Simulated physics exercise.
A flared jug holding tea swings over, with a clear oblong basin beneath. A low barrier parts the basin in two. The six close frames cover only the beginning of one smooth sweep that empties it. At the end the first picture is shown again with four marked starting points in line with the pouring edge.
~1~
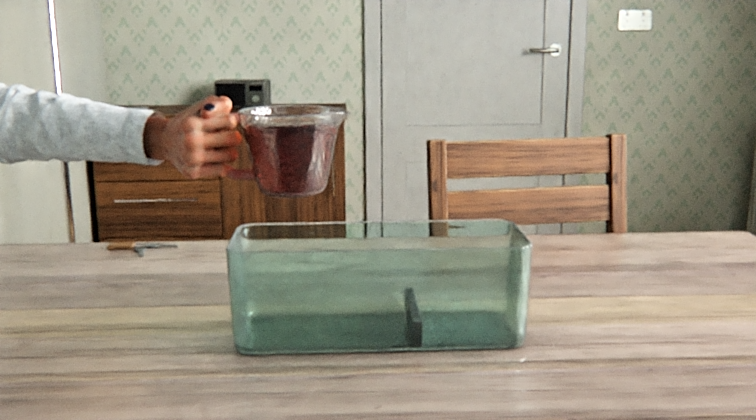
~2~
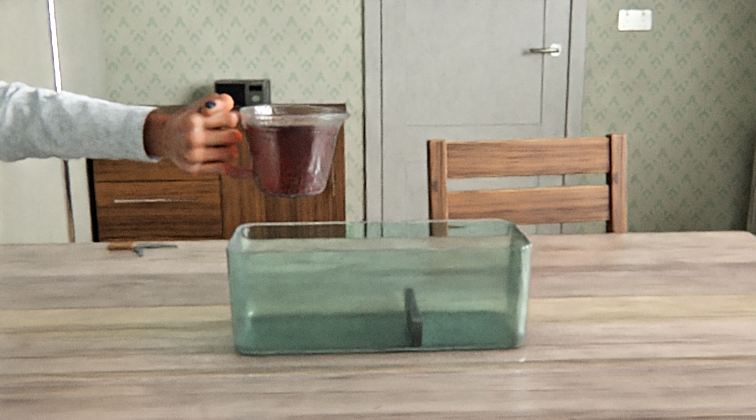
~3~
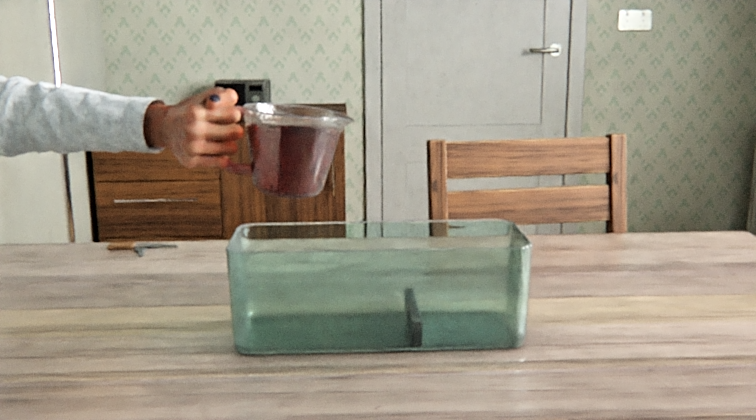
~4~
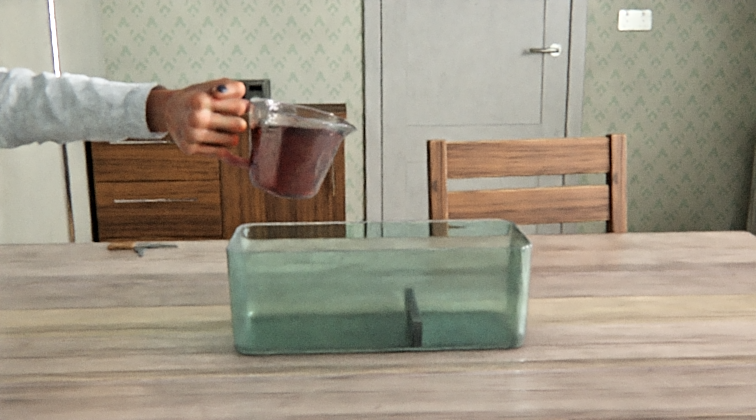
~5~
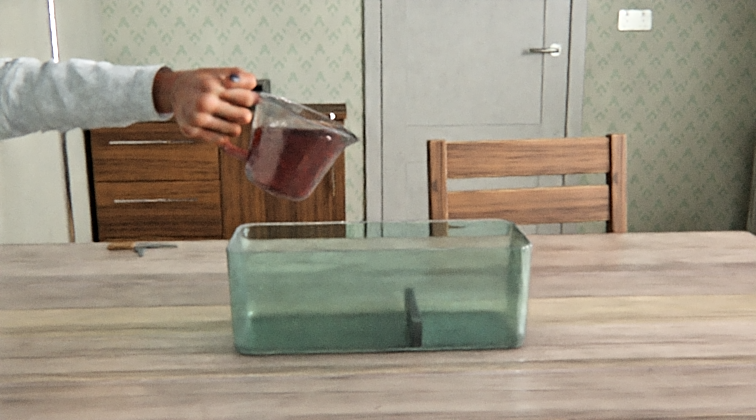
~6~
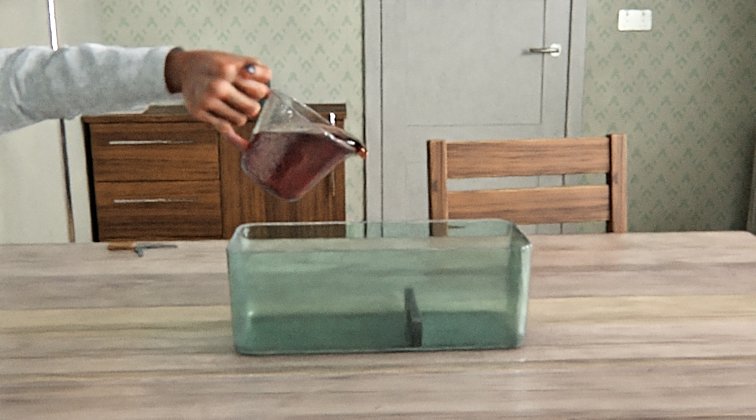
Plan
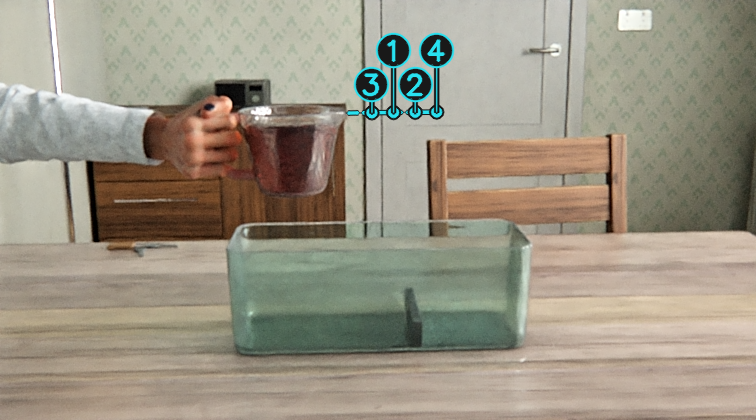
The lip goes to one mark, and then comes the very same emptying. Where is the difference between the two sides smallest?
Choose 3.
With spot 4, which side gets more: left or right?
The right side.
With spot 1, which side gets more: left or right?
More ends on the right.
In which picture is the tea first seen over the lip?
In picture 6.
On the marked copy, 1 at (393, 112); 2 at (415, 112); 3 at (371, 112); 4 at (436, 112).
Choosing 1, about 20 % ends left of the wall and 79 % right of it.
Choosing 2, about 12 % ends left of the wall and 87 % right of it.
Choosing 3, about 51 % ends left of the wall and 48 % right of it.
Choosing 4, about 20 % ends left of the wall and 78 % right of it.
